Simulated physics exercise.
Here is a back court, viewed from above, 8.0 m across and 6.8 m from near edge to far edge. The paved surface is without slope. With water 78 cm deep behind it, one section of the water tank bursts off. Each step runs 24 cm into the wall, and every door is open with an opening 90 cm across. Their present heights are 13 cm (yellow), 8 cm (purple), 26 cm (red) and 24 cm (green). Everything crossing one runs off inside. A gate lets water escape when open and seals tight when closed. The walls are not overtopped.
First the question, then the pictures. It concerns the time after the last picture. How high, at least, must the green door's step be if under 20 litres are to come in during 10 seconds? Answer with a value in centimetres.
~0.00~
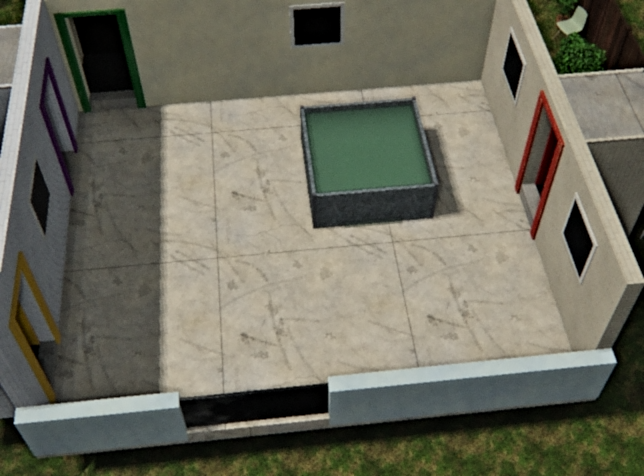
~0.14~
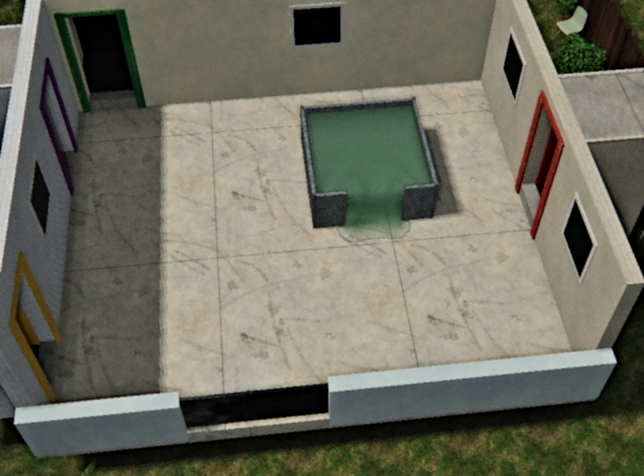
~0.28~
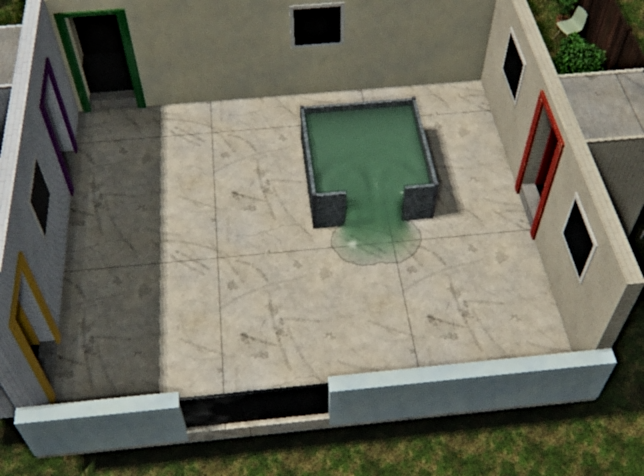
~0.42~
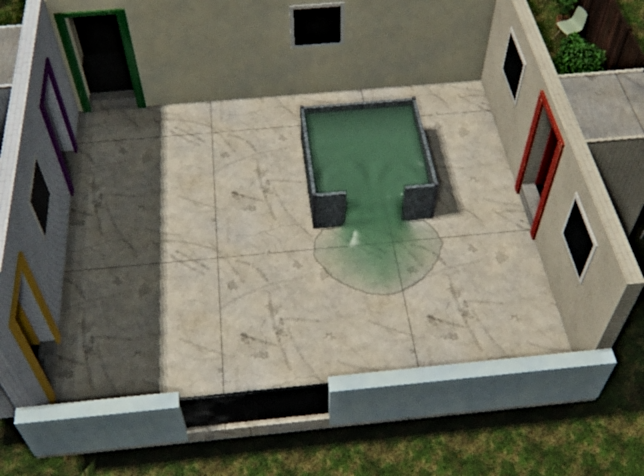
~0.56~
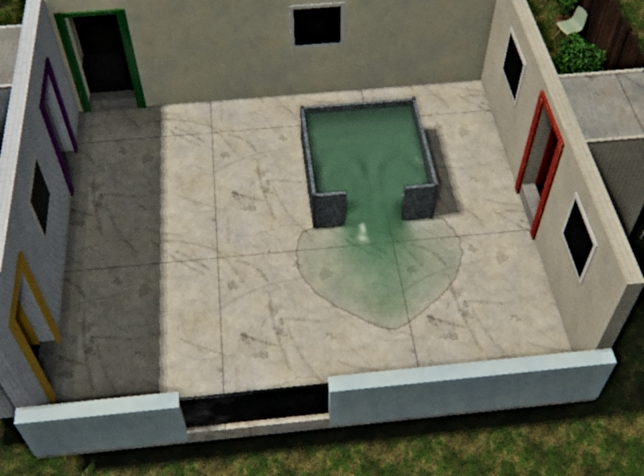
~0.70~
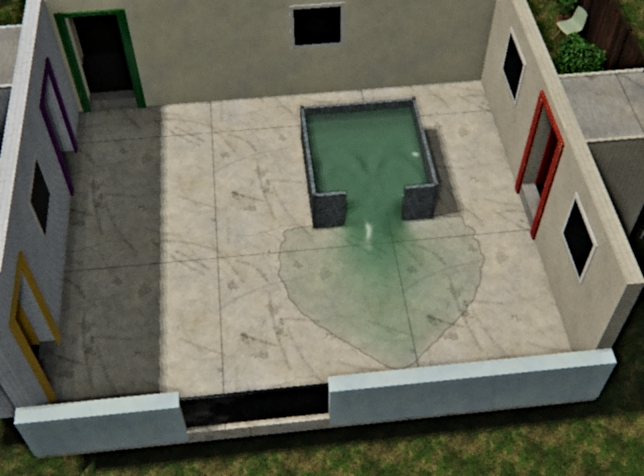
I would say about 5.5 cm.
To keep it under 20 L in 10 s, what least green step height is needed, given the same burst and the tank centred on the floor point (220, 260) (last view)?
New minimum height: Approx. 11.0 cm.
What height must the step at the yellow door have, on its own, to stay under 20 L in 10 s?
Yellow: Roughly 13.5 cm.
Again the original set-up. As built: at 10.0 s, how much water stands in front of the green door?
A ruler would read roughly 10.0 cm.
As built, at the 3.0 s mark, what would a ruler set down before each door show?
In cm: Yellow 6, purple 0, red 1, green 0.
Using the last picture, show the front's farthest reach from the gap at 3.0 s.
Around pixel (50, 432).
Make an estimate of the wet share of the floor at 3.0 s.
About 35 per cent.
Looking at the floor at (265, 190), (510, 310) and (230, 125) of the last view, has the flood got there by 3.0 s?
Status: Clear / submerged / clear.
After 1.4 s water covers 25 % of the floor, deepest (43 cm) near (371, 229); it has not reached the green door.
After 3.0 s water covers 35 % of the floor, deepest (32 cm) near (577, 378); it has not reached the green door.
After 10.0 s water covers 90 % of the floor, deepest (11 cm) near (483, 97); 10 cm at the green door, 0 litres in over its 24 cm step.
At the green door as built, the water arrived by 6.6 s and peaked near 10 cm at 10.0 s.
Run again over the same 10 s with other heights there, 30 litres in over 4.5 cm, 10 litres over 6.5 cm. The limit of 20 litres is kept from about 5.5 cm up.
